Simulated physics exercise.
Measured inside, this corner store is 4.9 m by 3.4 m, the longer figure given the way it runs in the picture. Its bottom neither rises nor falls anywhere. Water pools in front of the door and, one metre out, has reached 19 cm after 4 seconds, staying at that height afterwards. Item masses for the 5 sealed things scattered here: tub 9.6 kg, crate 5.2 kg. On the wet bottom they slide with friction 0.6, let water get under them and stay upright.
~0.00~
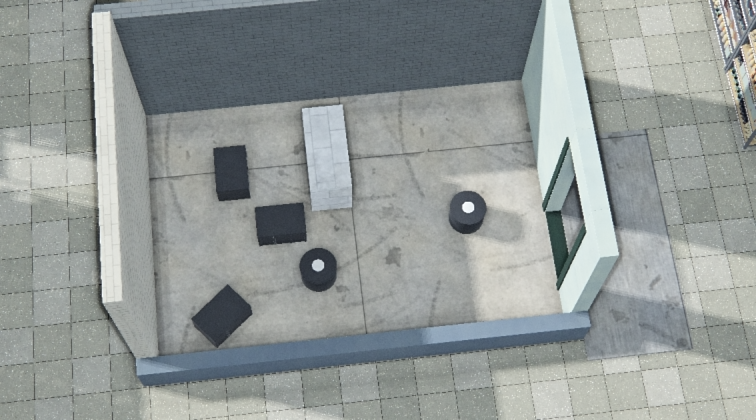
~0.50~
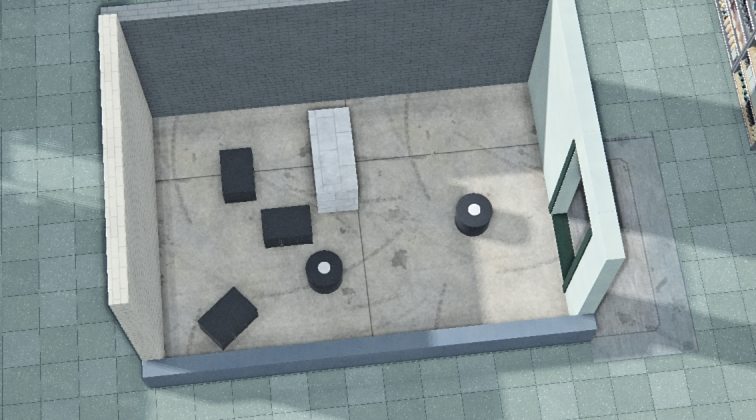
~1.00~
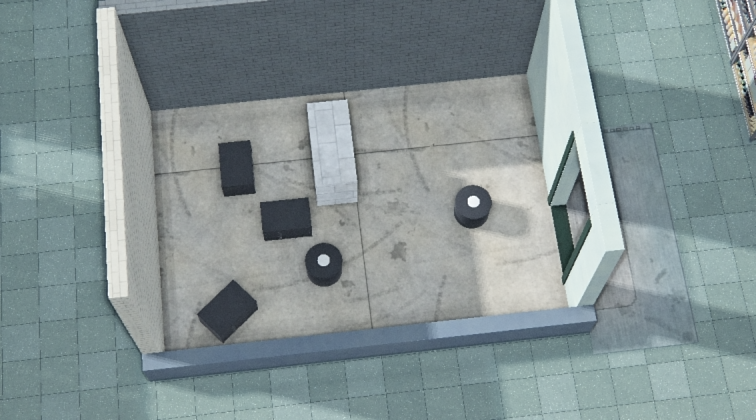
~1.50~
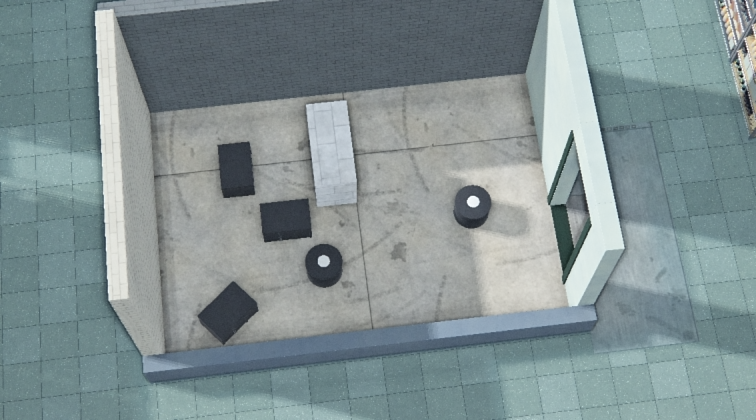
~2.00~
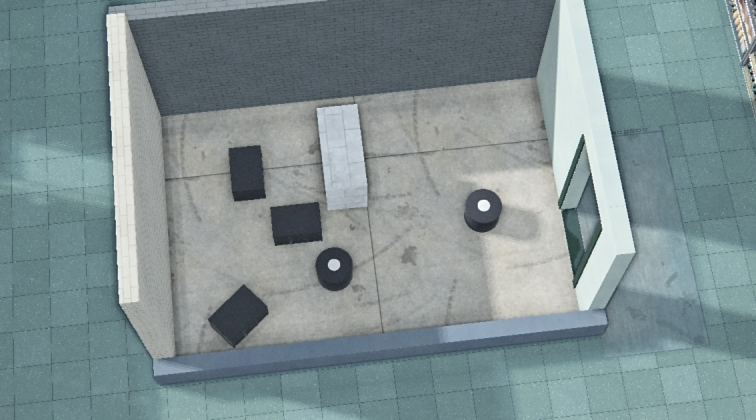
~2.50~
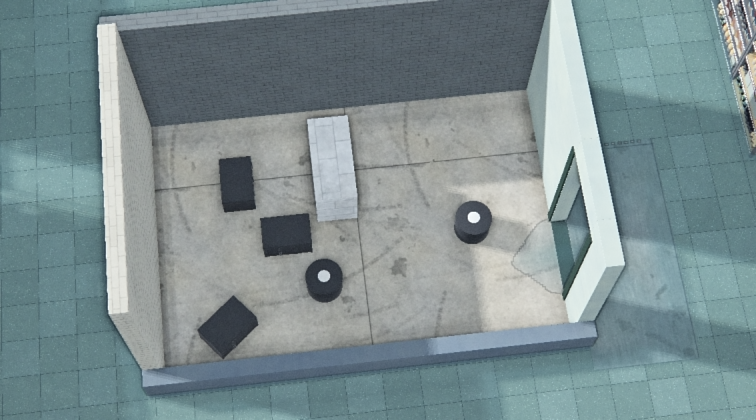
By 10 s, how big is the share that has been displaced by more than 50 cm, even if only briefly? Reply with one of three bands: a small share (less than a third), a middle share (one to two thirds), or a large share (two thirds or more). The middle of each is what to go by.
A large share, two thirds or more.
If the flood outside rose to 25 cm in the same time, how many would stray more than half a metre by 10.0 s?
So the tally would be 5.
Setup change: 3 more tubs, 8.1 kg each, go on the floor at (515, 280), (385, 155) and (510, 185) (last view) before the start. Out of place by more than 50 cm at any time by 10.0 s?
Respectively, higher, lower and lower.
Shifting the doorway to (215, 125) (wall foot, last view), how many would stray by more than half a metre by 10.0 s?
The answer then is 4.
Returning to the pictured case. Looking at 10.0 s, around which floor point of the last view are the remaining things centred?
Somewhere near (272, 201).
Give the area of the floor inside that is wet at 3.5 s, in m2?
Roughly 2.0 m2.
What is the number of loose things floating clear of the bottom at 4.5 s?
It comes to 0 of them.
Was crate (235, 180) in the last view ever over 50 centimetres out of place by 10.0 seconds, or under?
Answer: Below the mark.
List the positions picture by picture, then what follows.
The first frame shows a tub at (318, 266) rests on the ground; a crate at (231, 168), on the bottom; water covers 0.0 m2; 0 of 5 have shifted.
The second frame shows a tub at (324, 268) rests on the ground; a crate at (237, 170) rests on the ground; 0.0 m2 under water; 0 of 5 have shifted.
The third frame shows a tub at (324, 260), on the bottom; a crate at (236, 163), on the bottom; 0.0 m2 under water; 0 of 5 have shifted.
The fourth frame shows a tub at (324, 261), on the bottom; a crate at (235, 165), on the bottom; water covers 0.0 m2; 0 of 5 have shifted.
The fifth frame shows a tub at (334, 265) rests on the ground; a crate at (246, 168) rests on the ground; water covers 0.0 m2; 0 of 5 have shifted.
The sixth frame shows a tub at (324, 276) rests on the ground; a crate at (236, 179), on the bottom; water covers 0.3 m2; 0 of 5 have shifted.
After 3.5 s 0 of 5 are over 50 cm from their spots; 0 afloat.
After 4.5 s 0 of 5 are over 50 cm from their spots; 0 afloat.
After 7.0 s 2 of 5 are over 50 cm from their spots; 1 afloat.
After 10.0 s 4 of 5 are over 50 cm from their spots, and 4 have been at some point; 3 afloat.
